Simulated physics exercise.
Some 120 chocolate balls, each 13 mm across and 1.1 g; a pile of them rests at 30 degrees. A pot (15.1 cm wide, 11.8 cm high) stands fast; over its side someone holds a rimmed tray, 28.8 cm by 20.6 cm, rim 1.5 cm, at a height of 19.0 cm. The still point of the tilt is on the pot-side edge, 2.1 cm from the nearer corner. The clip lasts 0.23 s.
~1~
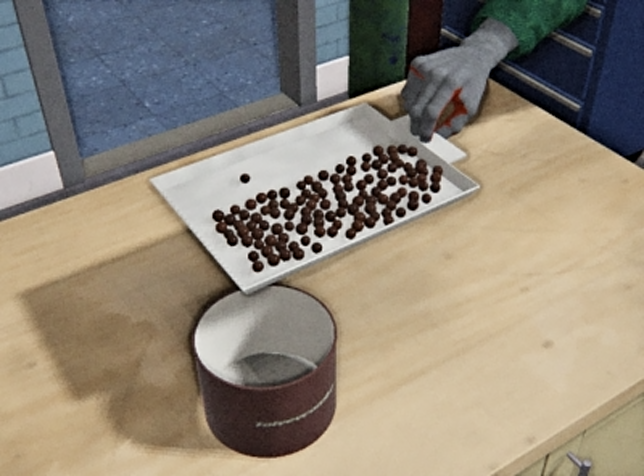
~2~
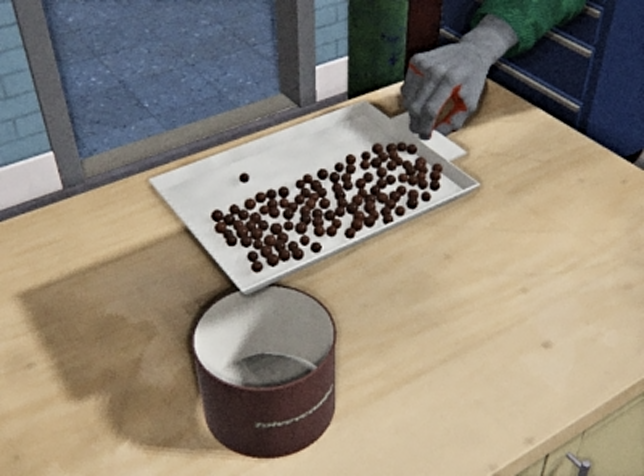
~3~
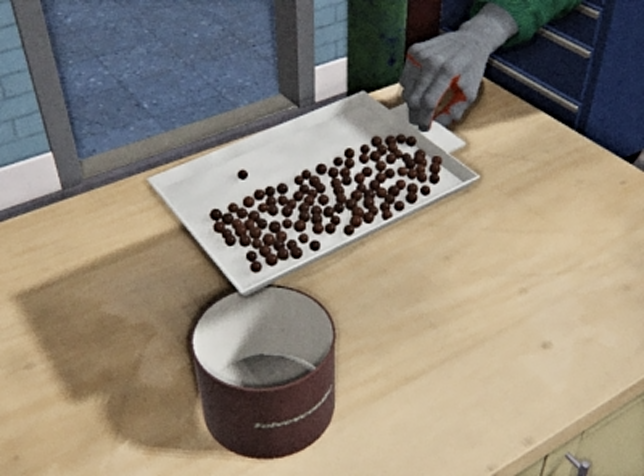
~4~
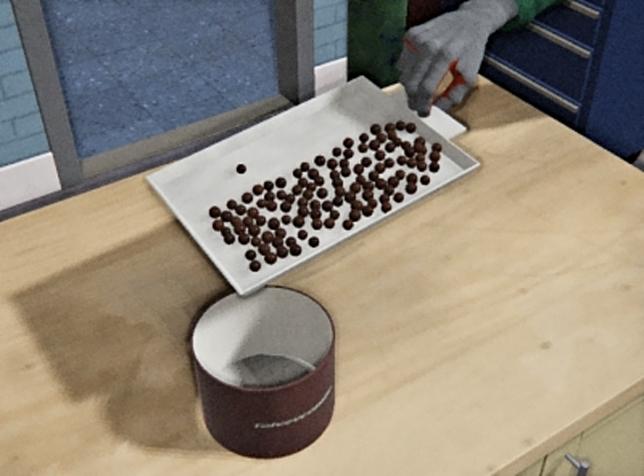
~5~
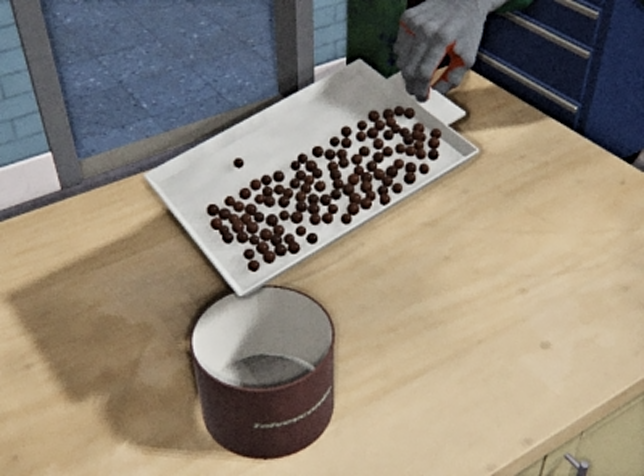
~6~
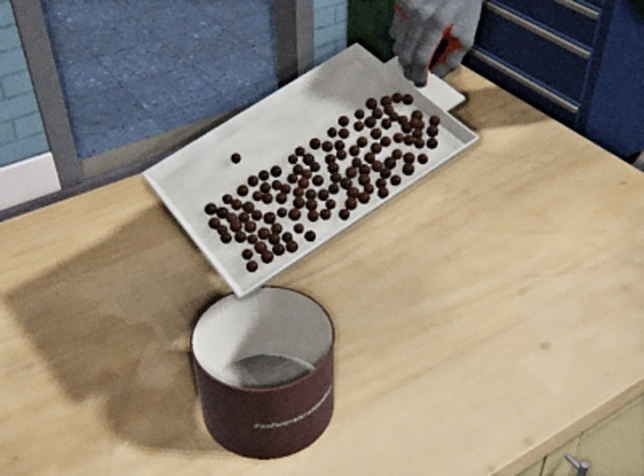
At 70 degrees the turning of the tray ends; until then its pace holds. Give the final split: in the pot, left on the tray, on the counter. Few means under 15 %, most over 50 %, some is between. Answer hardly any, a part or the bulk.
Pot a part, tray hardly any, counter the bulk.
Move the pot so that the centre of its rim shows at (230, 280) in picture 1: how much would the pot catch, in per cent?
Some 0 per cent.
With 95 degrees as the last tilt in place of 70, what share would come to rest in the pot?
In that case some 25 per cent.
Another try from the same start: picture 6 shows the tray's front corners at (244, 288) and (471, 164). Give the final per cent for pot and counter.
Pot 80, counter 20.
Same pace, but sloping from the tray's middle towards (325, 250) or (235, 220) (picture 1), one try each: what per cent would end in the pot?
About 60 and 10 per cent.
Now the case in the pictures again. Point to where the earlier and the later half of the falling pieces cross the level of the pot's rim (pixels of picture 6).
First near (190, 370), later near (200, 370).
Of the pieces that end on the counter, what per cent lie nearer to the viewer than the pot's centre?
Roughly 60 per cent.
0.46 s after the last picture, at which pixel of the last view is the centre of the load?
Near (222, 267).
Then, 0.28 s after the last picture, tilt 43 degrees; the tray holds 100 %, the pot 0 %.
Then, 0.46 s after the last picture, tilt 60 degrees; the tray holds 65 %, the pot 5 %.
Then, 0.77 s after the last picture, tilt 70 degrees; the tray holds 10 %, the pot 20 %.
In the end, pot 30 %, tray 0 %, counter 70 %.
